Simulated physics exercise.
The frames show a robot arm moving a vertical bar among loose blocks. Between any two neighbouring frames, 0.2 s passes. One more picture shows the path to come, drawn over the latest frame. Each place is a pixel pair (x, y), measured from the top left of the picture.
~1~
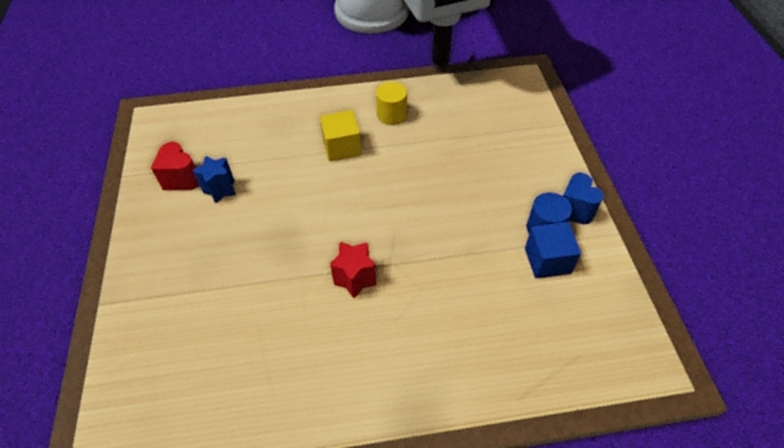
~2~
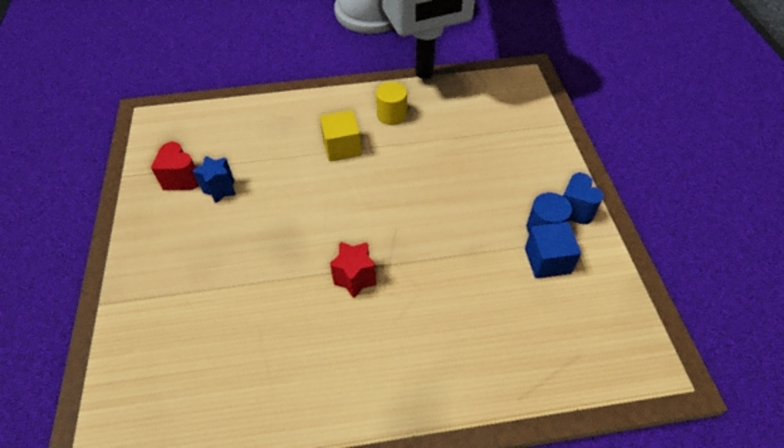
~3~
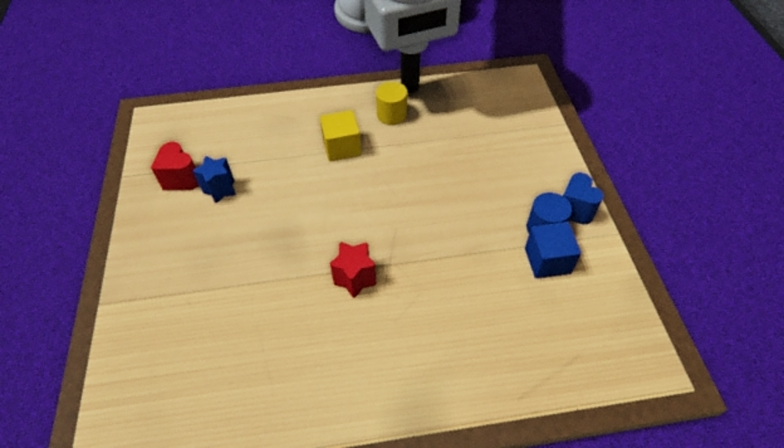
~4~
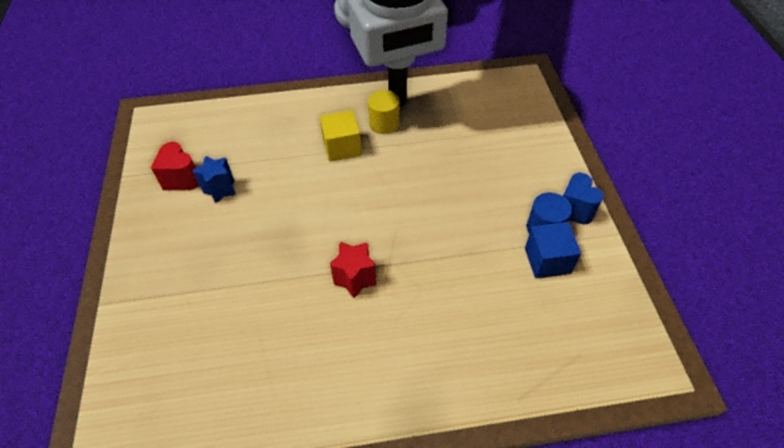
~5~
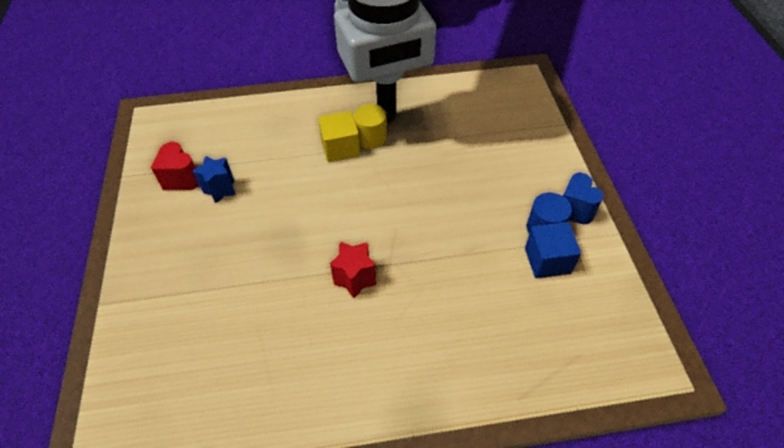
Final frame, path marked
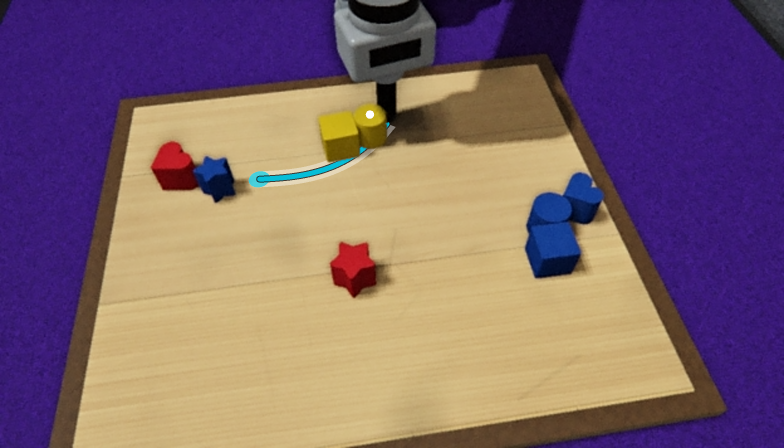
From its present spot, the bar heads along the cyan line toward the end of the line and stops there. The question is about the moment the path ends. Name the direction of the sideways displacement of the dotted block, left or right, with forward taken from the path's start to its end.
It's set to shift left.
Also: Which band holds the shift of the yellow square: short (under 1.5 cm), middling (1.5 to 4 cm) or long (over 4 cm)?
The best fit is over 4 cm.
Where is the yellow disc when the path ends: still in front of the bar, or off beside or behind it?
The bar has moved past the yellow disc by the time the path ends.
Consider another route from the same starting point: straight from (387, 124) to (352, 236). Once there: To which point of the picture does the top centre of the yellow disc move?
At the end it should sit near (343, 149).
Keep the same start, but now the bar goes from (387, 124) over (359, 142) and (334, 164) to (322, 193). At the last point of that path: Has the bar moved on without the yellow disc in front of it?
In short: Yes.
The line goes from (387, 124) via (357, 153) and (312, 173), ending at (259, 179); the dot is on the yellow disc.
On the path given first. One third of the way, bar at (356, 147); yellow square at (299, 139), turned 30° clockwise; yellow disc at (333, 144).
Two thirds of the way, bar at (310, 167); yellow square at (285, 139), turned 55° clockwise; yellow disc at (306, 172).
At the end, bar at (257, 173); blue star-shaped block unmoved; yellow square at (269, 134), turned 95° clockwise; yellow disc at (305, 172).
